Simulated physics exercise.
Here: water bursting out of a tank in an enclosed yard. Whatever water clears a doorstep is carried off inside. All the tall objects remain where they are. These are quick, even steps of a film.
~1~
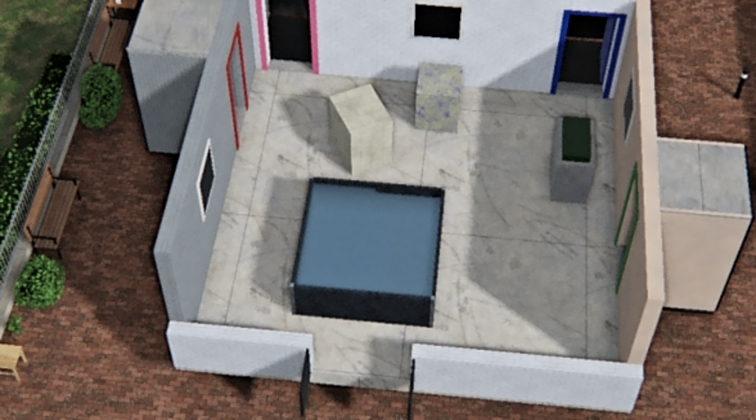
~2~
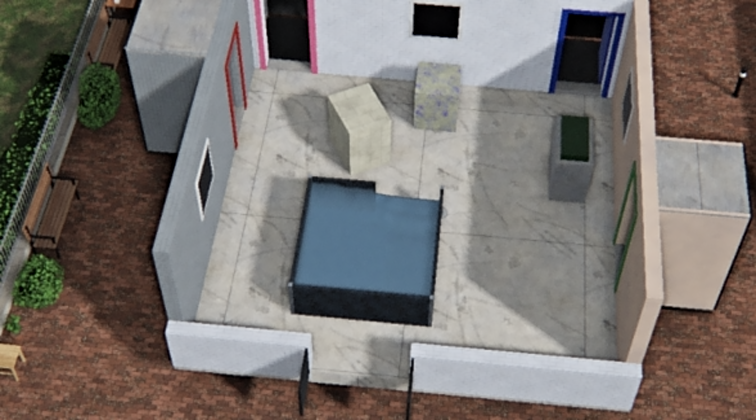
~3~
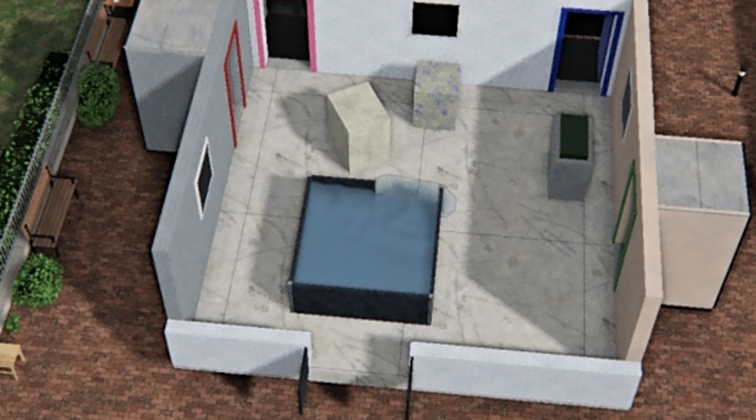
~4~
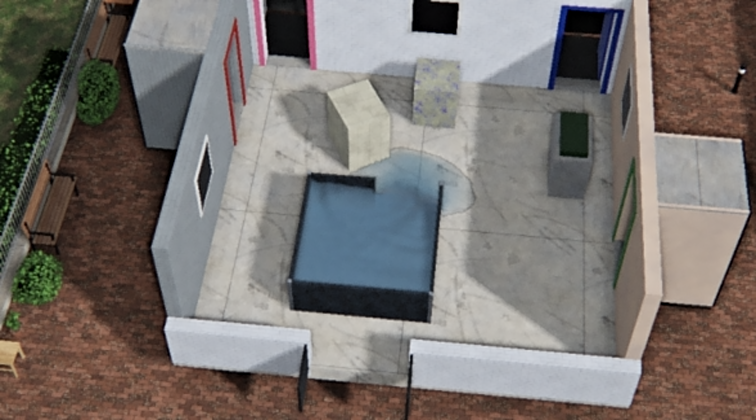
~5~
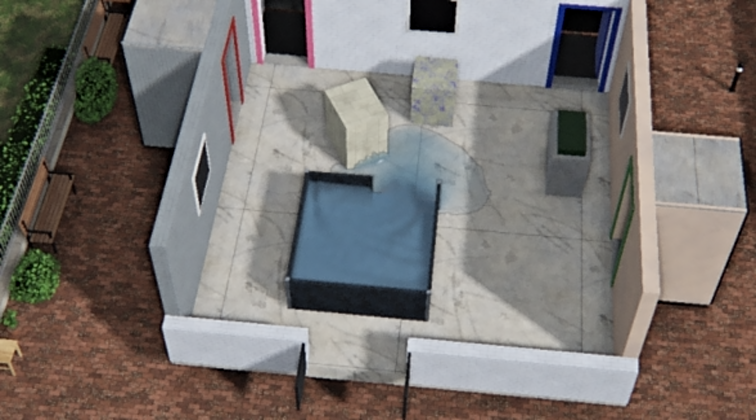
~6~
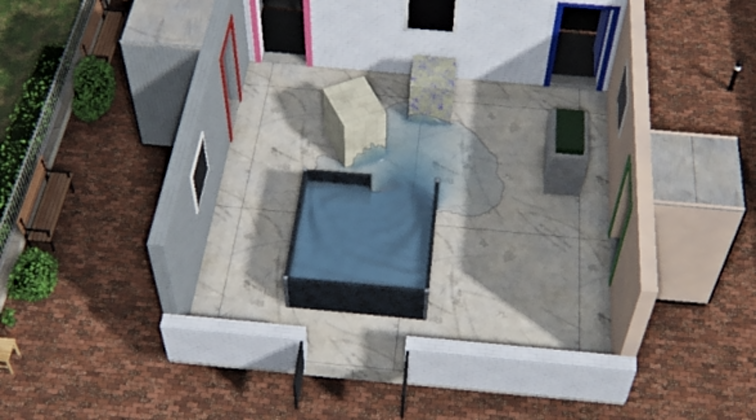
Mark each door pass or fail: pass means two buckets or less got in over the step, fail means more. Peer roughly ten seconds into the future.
Red door - pass, blue door - fail, pink door - fail, green door - pass.
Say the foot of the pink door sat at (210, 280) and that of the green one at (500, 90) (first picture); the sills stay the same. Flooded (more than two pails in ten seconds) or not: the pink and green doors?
Note: Pink door does not reach the limit, green door beats the limit.
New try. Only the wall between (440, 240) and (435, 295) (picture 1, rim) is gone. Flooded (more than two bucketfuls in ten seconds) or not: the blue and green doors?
Blue exceeds the limit, green exceeds the limit.
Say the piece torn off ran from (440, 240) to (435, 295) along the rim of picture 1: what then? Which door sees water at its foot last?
The red door is last in line.
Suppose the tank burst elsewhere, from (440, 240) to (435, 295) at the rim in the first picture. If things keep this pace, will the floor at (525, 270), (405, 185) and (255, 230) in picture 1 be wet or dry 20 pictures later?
Taking the points in order: Swamped, unwetted and unwetted.
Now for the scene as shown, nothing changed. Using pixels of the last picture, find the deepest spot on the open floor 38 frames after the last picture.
Pointing at (600, 123).
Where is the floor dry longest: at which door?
My answer: The green door.
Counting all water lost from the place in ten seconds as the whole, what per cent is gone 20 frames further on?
I'd estimate close to 20 per cent.
A moment on, water covers 25 % of the floor; the red door not reached, the blue door not reached, the pink door not reached, the green door not reached.
Next, water covers 35 % of the floor; the red door not reached, the blue door under two buckets in, the pink door wet at the sill, nothing in, the green door not reached.
Then, water covers 50 % of the floor; the red door wet at the sill, nothing in, the blue door far over two buckets in, the pink door under two buckets in, the green door not reached.
Later, water covers 80 % of the floor; the red door under two buckets in, the blue door far over two buckets in, the pink door over two buckets in, the green door wet at the sill, nothing in.
In the end, water covers 100 % of the floor; the red door under two buckets in, the blue door far over two buckets in, the pink door far over two buckets in, the green door wet at the sill, nothing in.
